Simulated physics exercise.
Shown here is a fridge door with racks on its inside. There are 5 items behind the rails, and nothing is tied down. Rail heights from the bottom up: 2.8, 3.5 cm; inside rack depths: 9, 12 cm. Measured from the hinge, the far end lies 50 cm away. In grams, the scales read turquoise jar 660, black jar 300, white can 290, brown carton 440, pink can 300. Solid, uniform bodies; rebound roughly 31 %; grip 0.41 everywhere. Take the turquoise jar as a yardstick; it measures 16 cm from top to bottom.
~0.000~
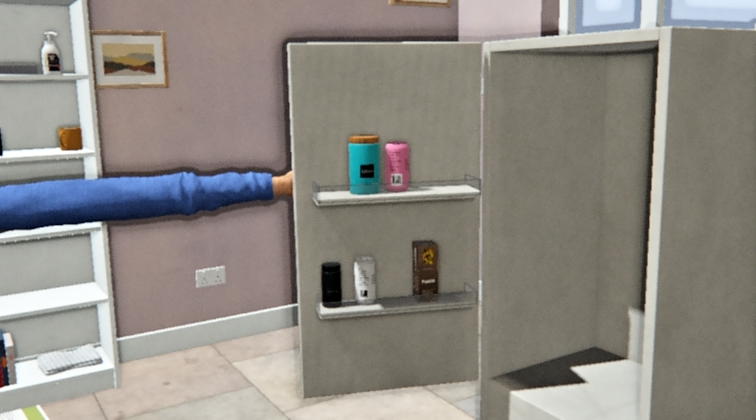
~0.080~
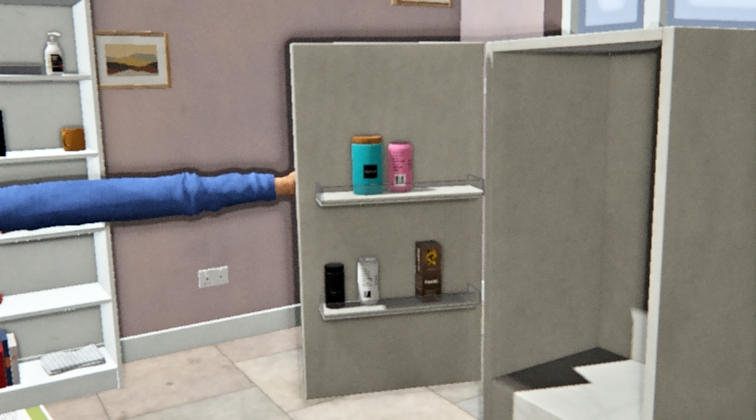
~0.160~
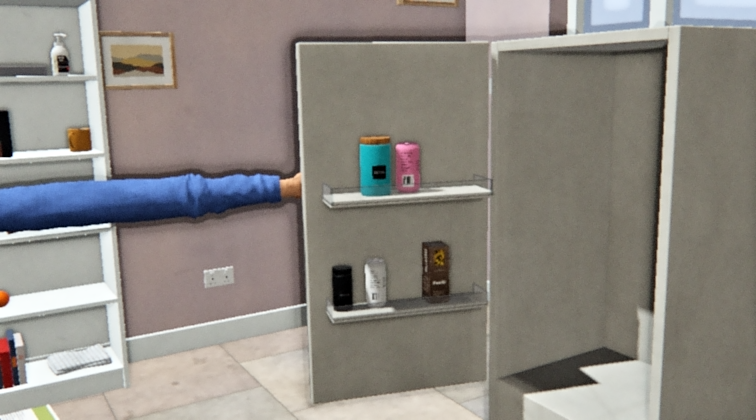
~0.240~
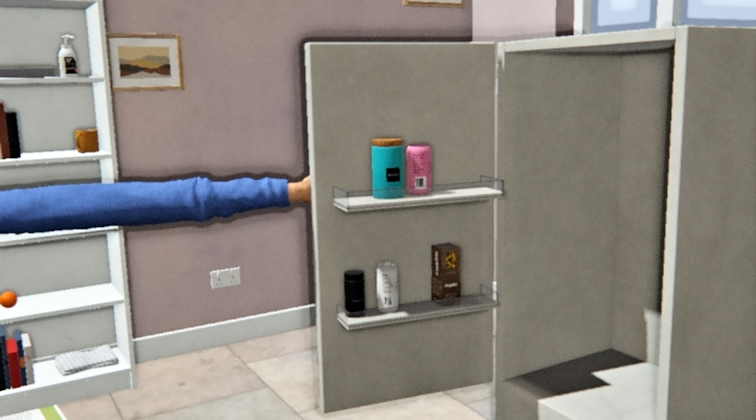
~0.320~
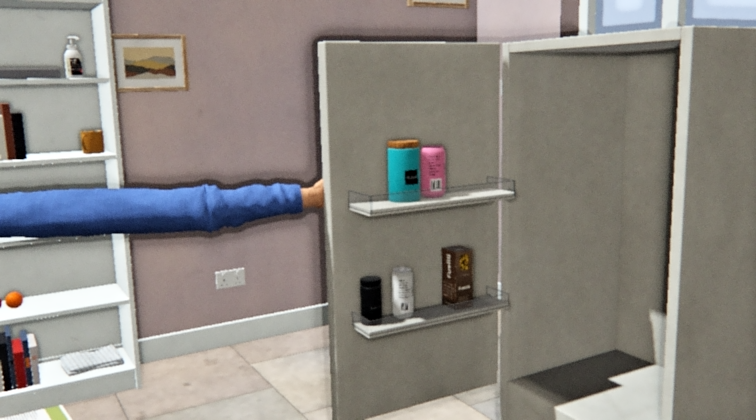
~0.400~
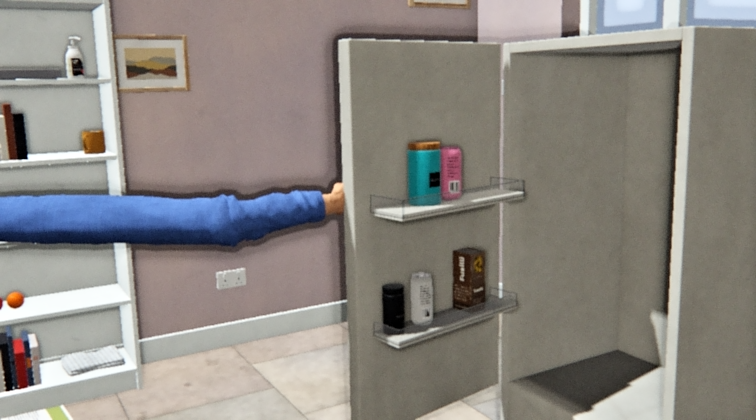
A blue-sleeved arm reaches in from the left and grips the edge of an open grey fridge door, seen from the front in a room with pinkish walls, white shelves and a framed picture. The door's upper rack holds a turquoise jar and a pink can, the lower a black jar, white can and brown carton. The hand swings the door partway toward the viewer and rightward, while the view shifts slightly left.
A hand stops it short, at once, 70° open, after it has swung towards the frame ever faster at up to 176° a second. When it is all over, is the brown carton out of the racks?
In the end, the brown carton does not come out.
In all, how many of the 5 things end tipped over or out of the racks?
Count: 3.
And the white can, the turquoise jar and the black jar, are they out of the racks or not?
Observed: White can exits its support; turquoise jar exits its support; black jar exits its support.
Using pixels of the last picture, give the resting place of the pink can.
Look near (474, 175) and you'll find it.
After 0.70 s, open by 70°; black jar and white can now out of the racks; turquoise jar leaning 57°; pink can slid 3 cm.
After 1.00 s, open by 70°; turquoise jar now out of the racks; pink can slid 3 cm.
After 1.30 s, open by 70°; pink can slid 3 cm.
At rest (1.6 s), out of the racks, turquoise jar, black jar and white can; the other 2 in place, give or take 5 cm. In the last view, brown carton near (484, 281).
